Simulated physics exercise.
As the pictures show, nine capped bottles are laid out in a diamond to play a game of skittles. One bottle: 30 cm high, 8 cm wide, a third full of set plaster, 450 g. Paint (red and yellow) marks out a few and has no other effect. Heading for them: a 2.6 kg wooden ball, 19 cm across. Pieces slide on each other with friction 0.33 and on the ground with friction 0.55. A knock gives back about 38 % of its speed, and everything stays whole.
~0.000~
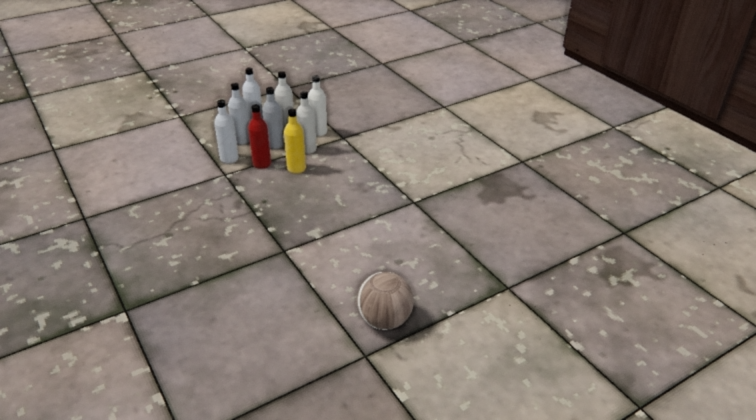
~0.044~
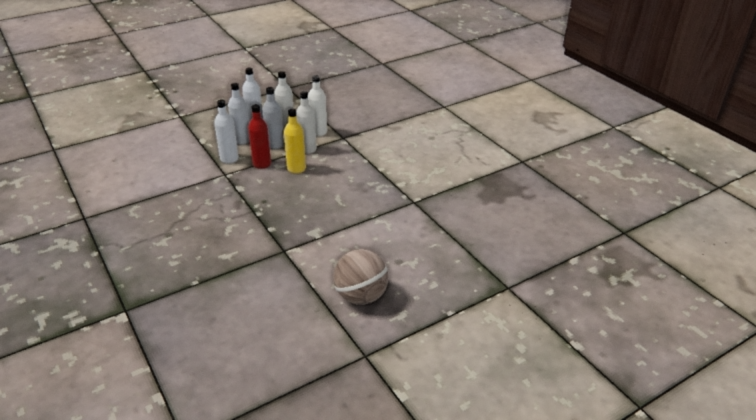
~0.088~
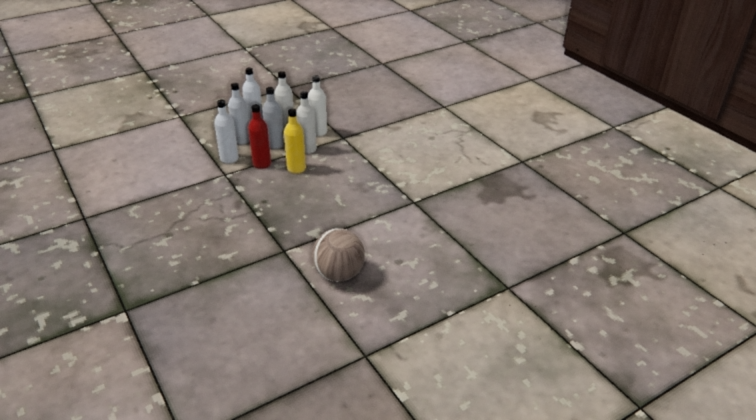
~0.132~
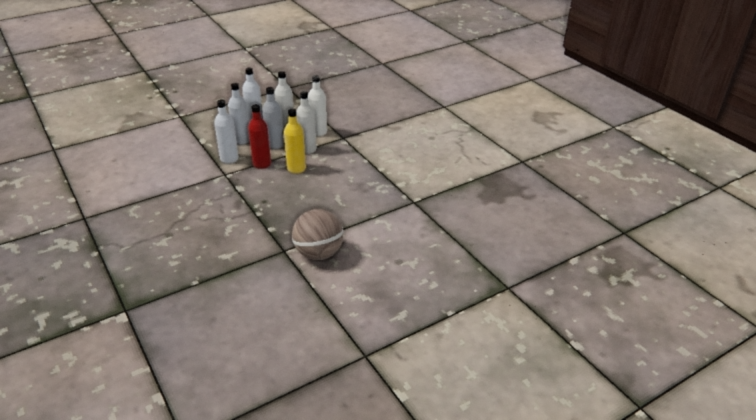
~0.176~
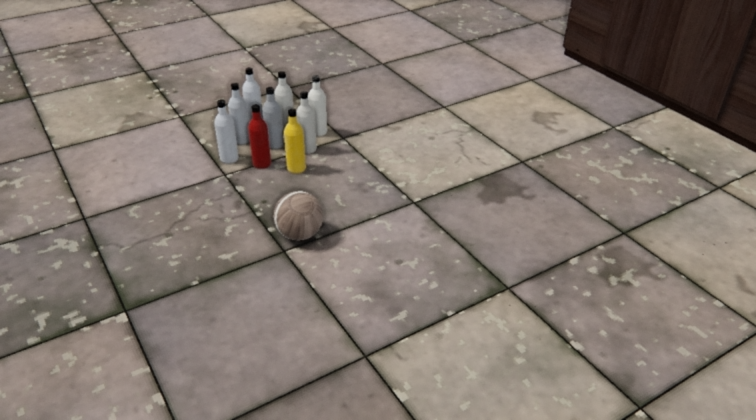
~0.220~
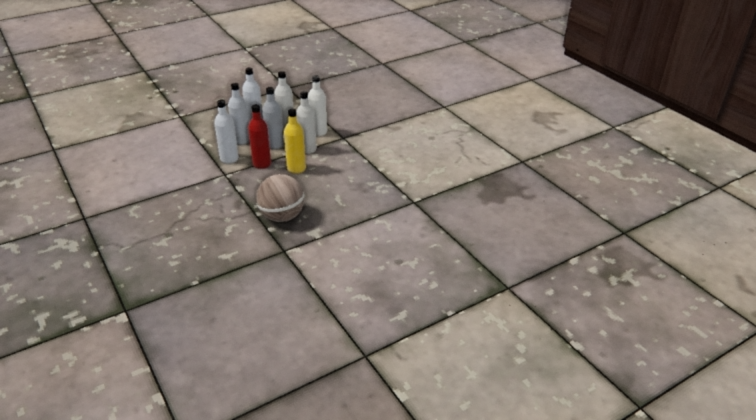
A wooden ball rolls across the stone tiles toward a group of capped bottles.
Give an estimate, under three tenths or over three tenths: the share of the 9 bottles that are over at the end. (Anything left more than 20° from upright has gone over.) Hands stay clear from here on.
Under three tenths.
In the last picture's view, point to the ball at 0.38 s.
(224, 148), roughly.
After 0.38 s, ball still moving; 3 of the 9 bottles over; red bottle leaning 28°.
After 0.50 s, ball still moving; 3 of the 9 bottles over; red bottle leaning 32°.
After 0.68 s, ball still moving; 1 of the 9 bottles over; red bottle leaning 12°.
After 1.00 s, ball still moving; 1 of the 9 bottles over; red bottle leaning 7°.
At rest (2.1 s), ball rolling away; 1 of the 9 bottles over; red bottle shifted 15 cm; yellow bottle unmoved. That is 11 per cent. As the last picture would show them, middles, red bottle near (259, 119), yellow bottle near (295, 141).
